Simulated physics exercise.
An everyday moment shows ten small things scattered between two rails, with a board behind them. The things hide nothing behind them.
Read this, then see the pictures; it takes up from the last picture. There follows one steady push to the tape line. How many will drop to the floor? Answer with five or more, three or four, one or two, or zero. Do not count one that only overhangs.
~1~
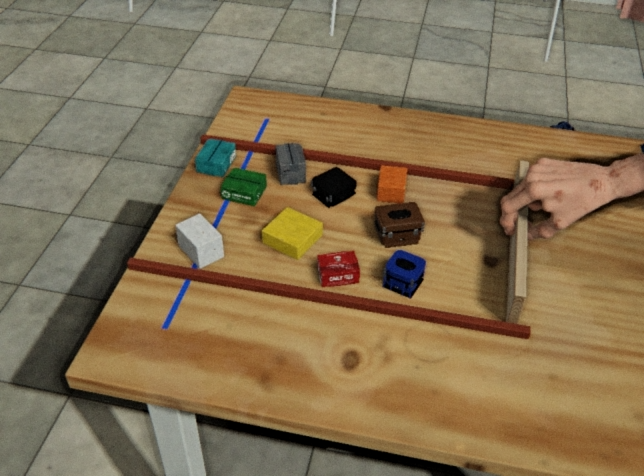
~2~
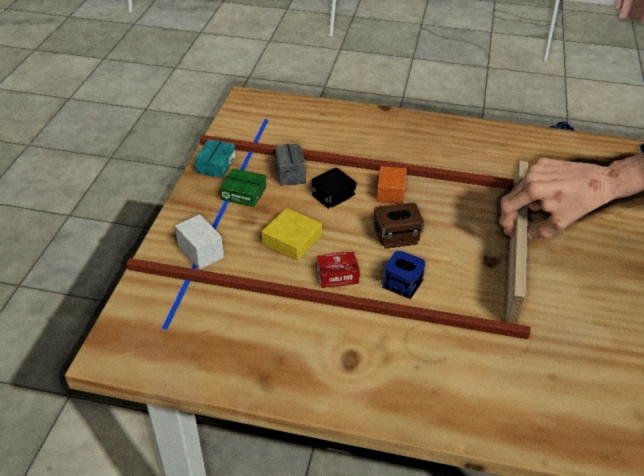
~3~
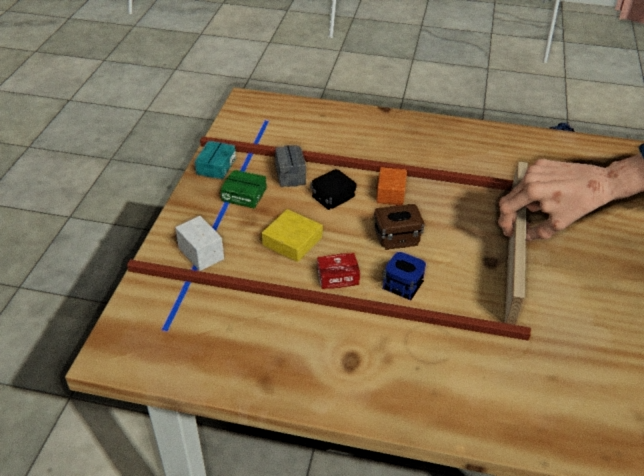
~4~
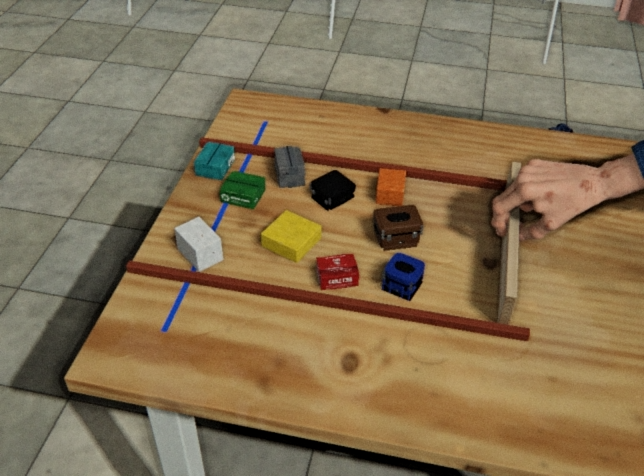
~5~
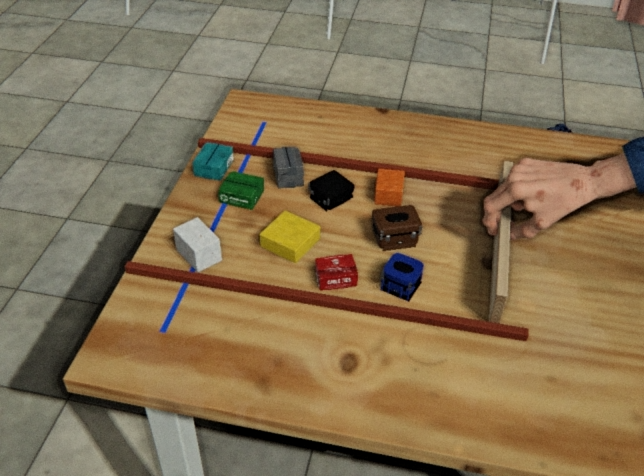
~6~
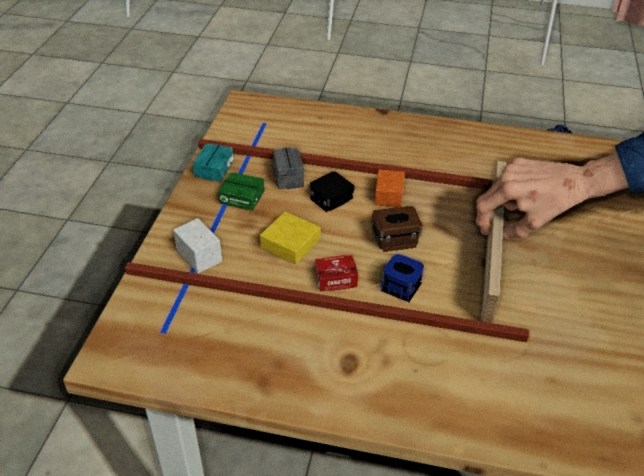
The count that falls is three or four.
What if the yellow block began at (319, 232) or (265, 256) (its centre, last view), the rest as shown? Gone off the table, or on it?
First: Safe; second: Gone.
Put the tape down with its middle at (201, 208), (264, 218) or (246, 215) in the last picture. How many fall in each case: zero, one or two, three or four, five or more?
Spot one gives five or over, spot two gives none, spot three gives one to two.
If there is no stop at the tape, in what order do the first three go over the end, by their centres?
Order, earliest first: Turquoise box, white block, green box.
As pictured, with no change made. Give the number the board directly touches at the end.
That would be 3 of them.
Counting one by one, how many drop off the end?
The total comes to 3.
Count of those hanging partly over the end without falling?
Counting them gives 4.
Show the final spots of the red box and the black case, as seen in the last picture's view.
Near (145, 254) and (193, 172).
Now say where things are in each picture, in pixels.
The first picture shows turquoise box (216, 158); white block (200, 241); green box (244, 187); board (518, 237); tape (224, 207).
The second picture shows white block (200, 242); red box (338, 269).
The third picture shows green box (244, 189); orange block (392, 186).
The fourth picture shows turquoise box (215, 161); yellow block (291, 236).
The fifth picture shows white block (198, 245); grey box (288, 167).
The sixth picture shows turquoise box (213, 162); white block (198, 246); green box (242, 191); board (494, 237); tape (222, 211).
Early on, none off yet; turquoise box at rest near (213, 162); white block at rest near (198, 246); green box at rest near (242, 191).
A while later, none off yet; turquoise box travelled about its own width near (184, 157); white block travelled about its own width near (155, 238); green box travelled about its own width near (195, 193).
Finally, the number that fall off is three or four; lost, green box, white block and turquoise box.
